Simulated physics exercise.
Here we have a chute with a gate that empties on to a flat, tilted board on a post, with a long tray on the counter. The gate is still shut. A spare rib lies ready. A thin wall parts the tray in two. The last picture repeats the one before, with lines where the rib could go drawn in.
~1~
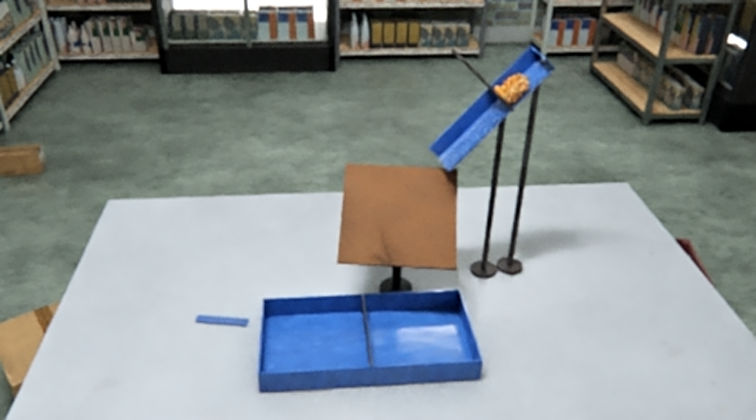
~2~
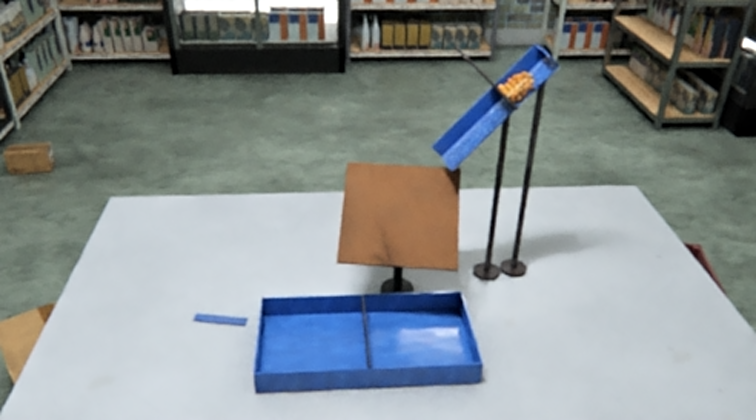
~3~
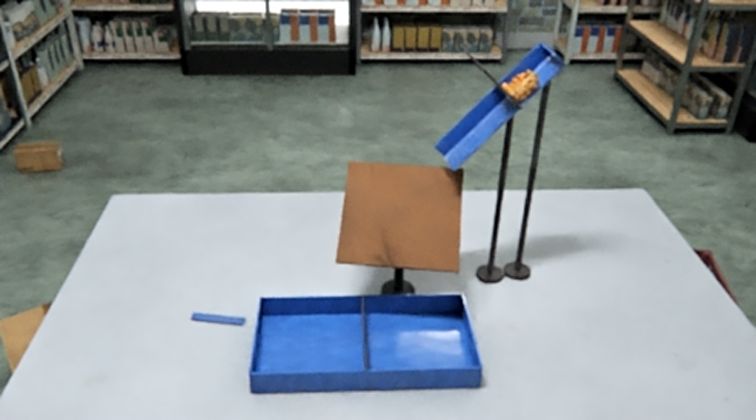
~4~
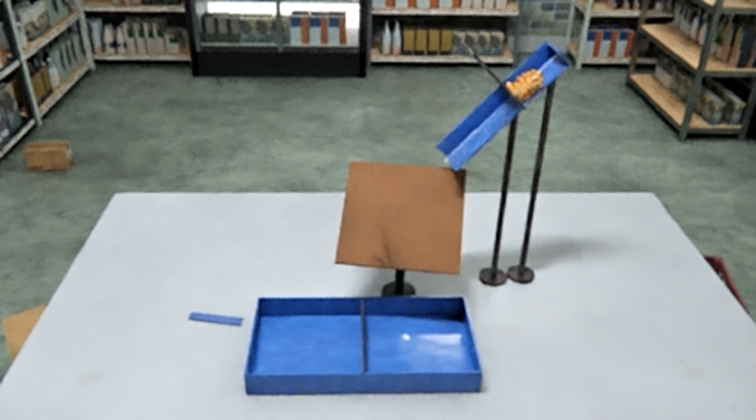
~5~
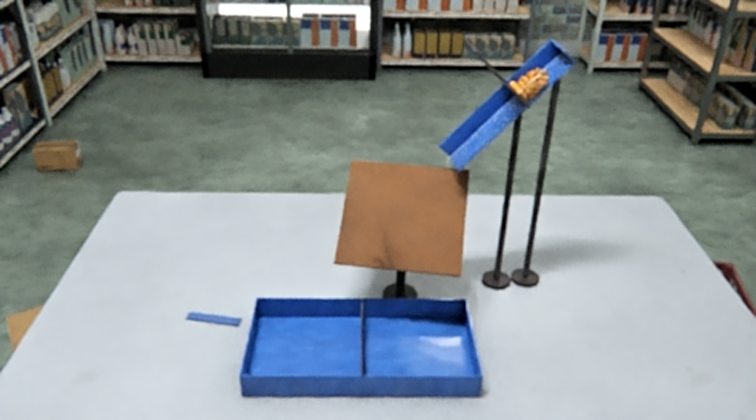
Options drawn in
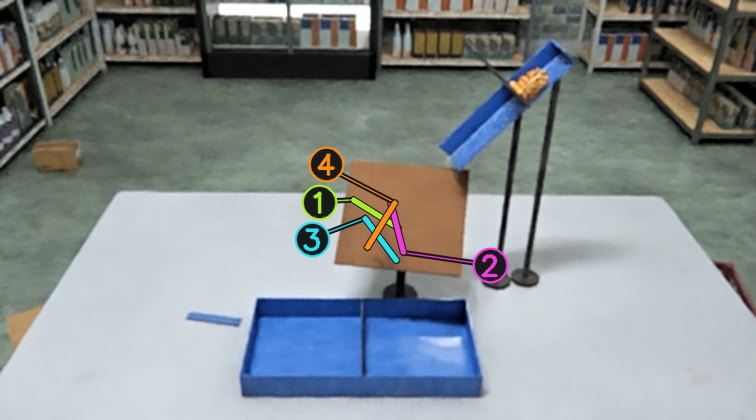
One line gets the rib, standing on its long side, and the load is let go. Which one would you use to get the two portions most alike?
Best: 4.
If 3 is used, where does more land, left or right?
The right half.
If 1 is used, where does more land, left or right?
Right.
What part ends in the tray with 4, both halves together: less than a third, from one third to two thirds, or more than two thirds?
More than two thirds.
On the marked copy, line 1 from (353, 199) to (398, 227); line 2 from (390, 203) to (403, 252); line 3 from (365, 218) to (396, 260); line 4 from (394, 202) to (367, 247).
With 1, of what is caught, a small share in the left half, the bulk in the right.
With 2, of what is caught, a small share in the left half, all but a few in the right.
With 3, of what is caught, only a few in the left half, all but a few in the right.
With 4, of what is caught, close to two thirds in the left half, close to a third in the right.
